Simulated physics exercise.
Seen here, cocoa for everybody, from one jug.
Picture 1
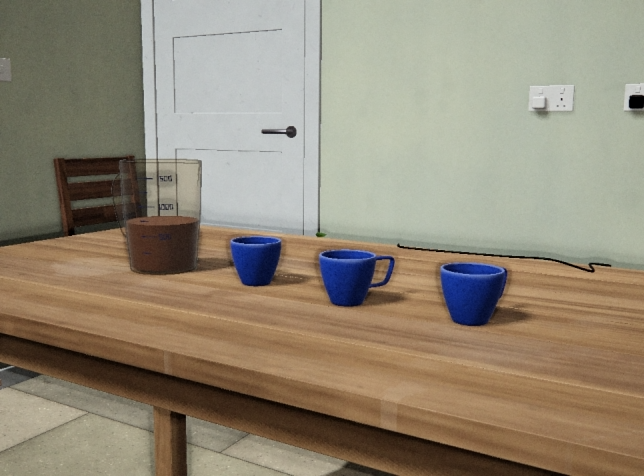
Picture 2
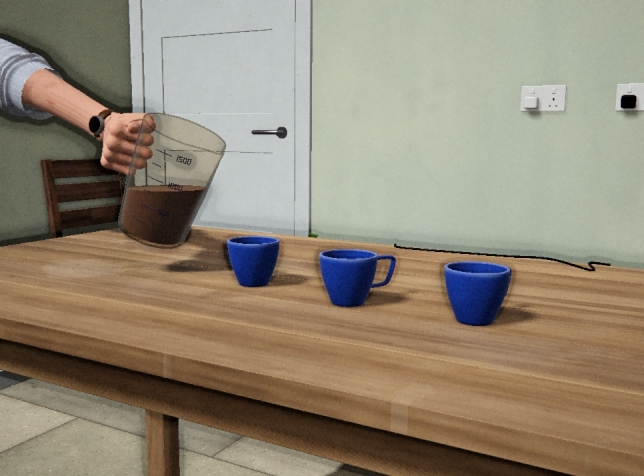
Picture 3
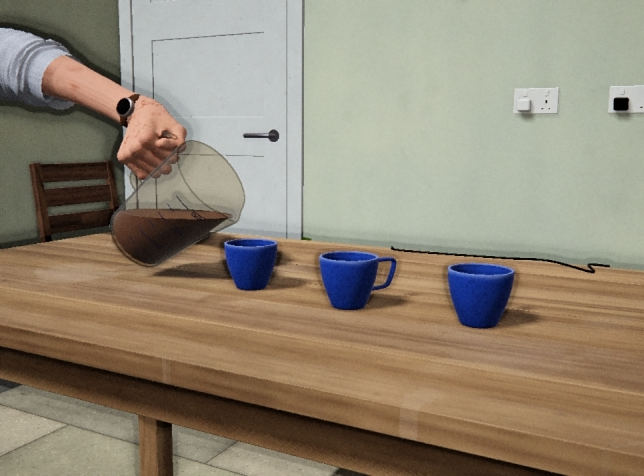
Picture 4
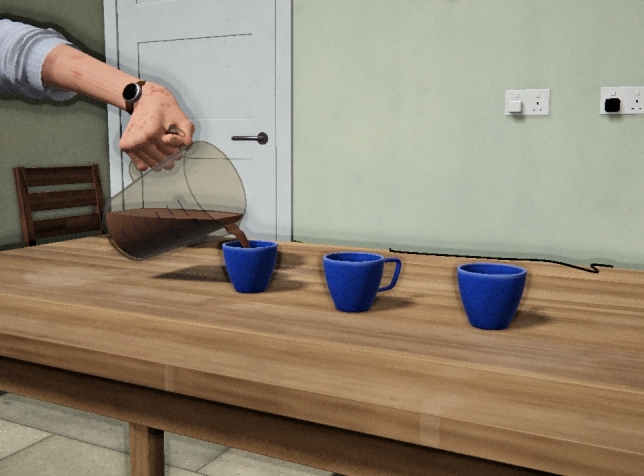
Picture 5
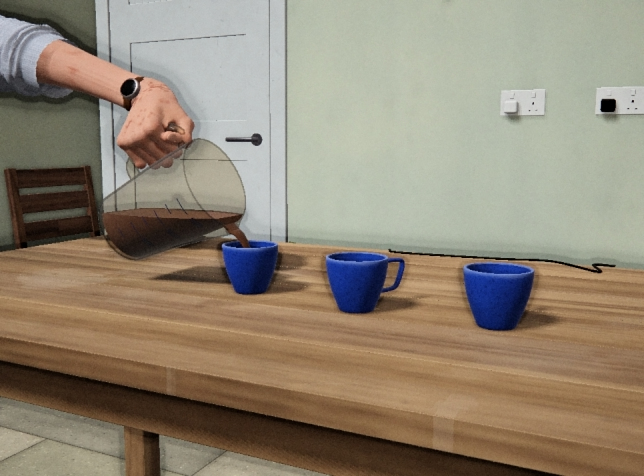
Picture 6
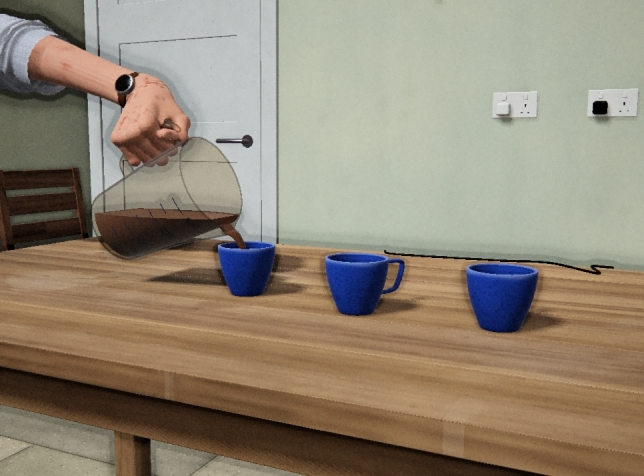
A hand with a dark watch, its arm in a pale sleeve, enters at left over a wooden table seen from slightly above, before a white door and green wall. Three blue cups stand in a row right of a clear jug of brown cocoa. The hand lifts the jug, tilts it rightward and pours into the nearest cup as the camera drifts slightly right.
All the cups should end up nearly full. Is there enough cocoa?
The cocoa will do.
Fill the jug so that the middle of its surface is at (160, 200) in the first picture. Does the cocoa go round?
Verdict: Suffices.
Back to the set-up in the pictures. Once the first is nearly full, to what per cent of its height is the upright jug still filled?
Close to 35 %.
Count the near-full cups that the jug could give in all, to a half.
About 4.5.
Next, the first is about three quarters full.
After that, the first is done and the jug has about three quarters of its load.
Finally, all three are full and about a third of the cocoa is over.
